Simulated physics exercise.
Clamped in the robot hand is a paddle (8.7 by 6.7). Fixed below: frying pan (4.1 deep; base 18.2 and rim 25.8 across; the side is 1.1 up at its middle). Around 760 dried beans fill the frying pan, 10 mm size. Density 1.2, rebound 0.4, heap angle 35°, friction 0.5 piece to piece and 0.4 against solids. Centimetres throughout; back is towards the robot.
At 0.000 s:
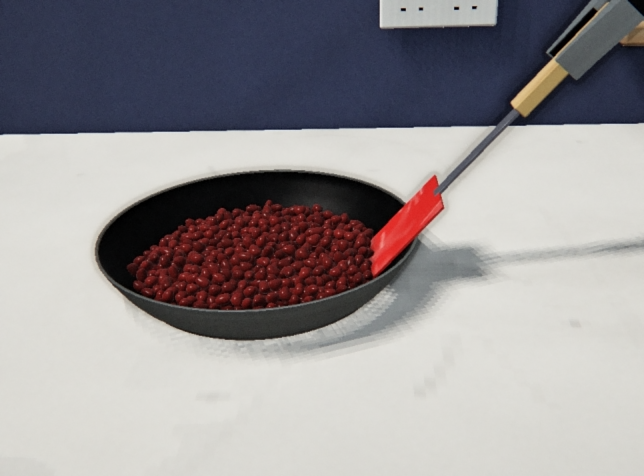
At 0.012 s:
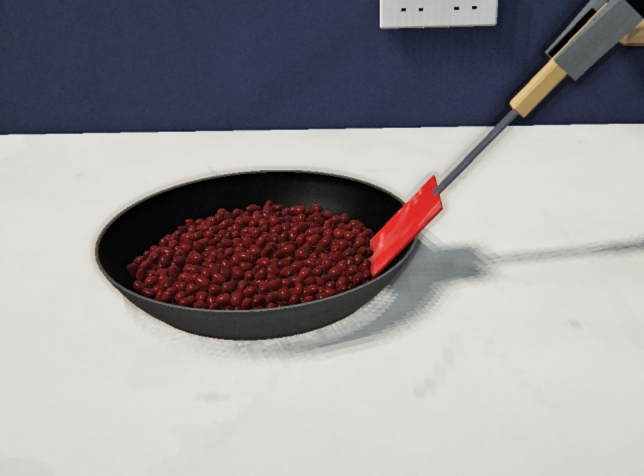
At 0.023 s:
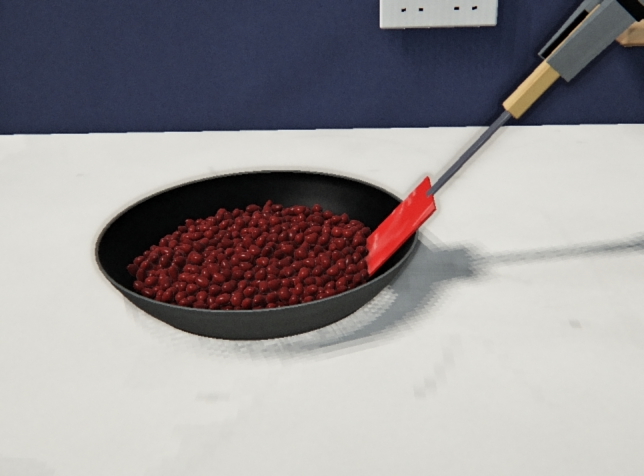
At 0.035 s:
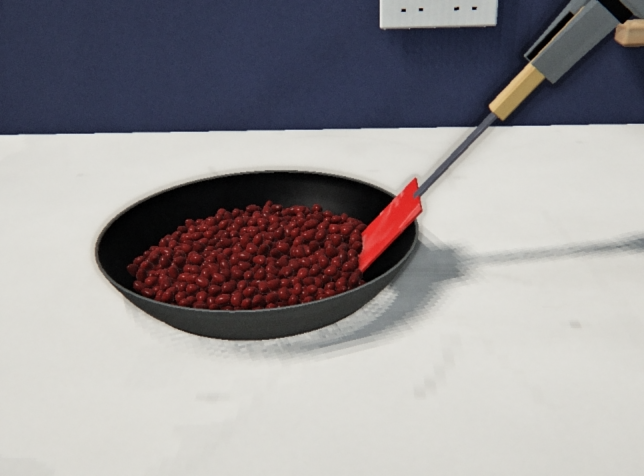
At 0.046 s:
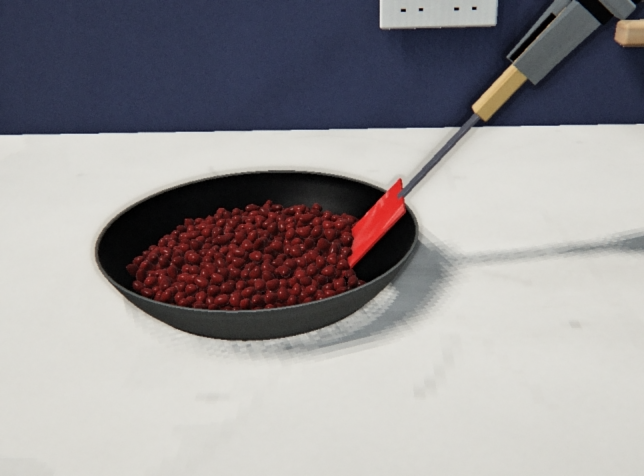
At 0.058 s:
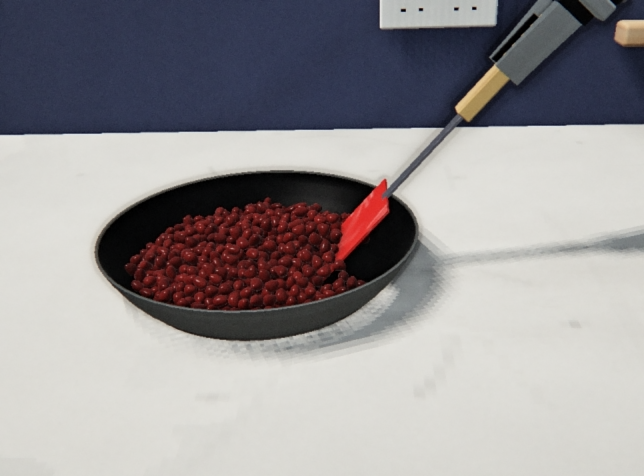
A red paddle held by a robot hand pushes dark red beans leftward in a pan.
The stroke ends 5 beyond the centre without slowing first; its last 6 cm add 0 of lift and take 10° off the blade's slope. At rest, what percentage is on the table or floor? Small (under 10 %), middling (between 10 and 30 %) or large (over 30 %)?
On the table or floor the share is small, under 10 %.
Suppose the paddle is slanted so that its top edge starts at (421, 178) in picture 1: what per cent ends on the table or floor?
Some 0 per cent.
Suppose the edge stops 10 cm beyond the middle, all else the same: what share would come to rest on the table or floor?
Then about 20 per cent.
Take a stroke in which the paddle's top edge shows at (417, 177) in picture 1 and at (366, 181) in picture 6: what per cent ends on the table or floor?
Some 0 per cent.
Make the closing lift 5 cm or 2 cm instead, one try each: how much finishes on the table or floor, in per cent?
Some 10 and 5 per cent.
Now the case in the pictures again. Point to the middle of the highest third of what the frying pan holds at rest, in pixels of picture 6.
At about (171, 242).
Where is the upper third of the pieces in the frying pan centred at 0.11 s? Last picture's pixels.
At about (241, 241).
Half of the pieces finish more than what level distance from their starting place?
About 3 cm.
By 0.09 s, sloping 49°, highest piece 6 above the table; 760 in the frying pan.
By 0.11 s, sloping 45°, highest piece 6 above the table; 760 in the frying pan.
By 0.33 s, sloping 39°, highest piece 5 above the table; 757 in the frying pan, 3 on the table or floor.
By 1.38 s, sloping 39°, highest piece 5 above the table; 757 in the frying pan, 3 on the table or floor.
Final count, 757 in the frying pan, 3 on the table or floor. That is 0 % on the table or floor.
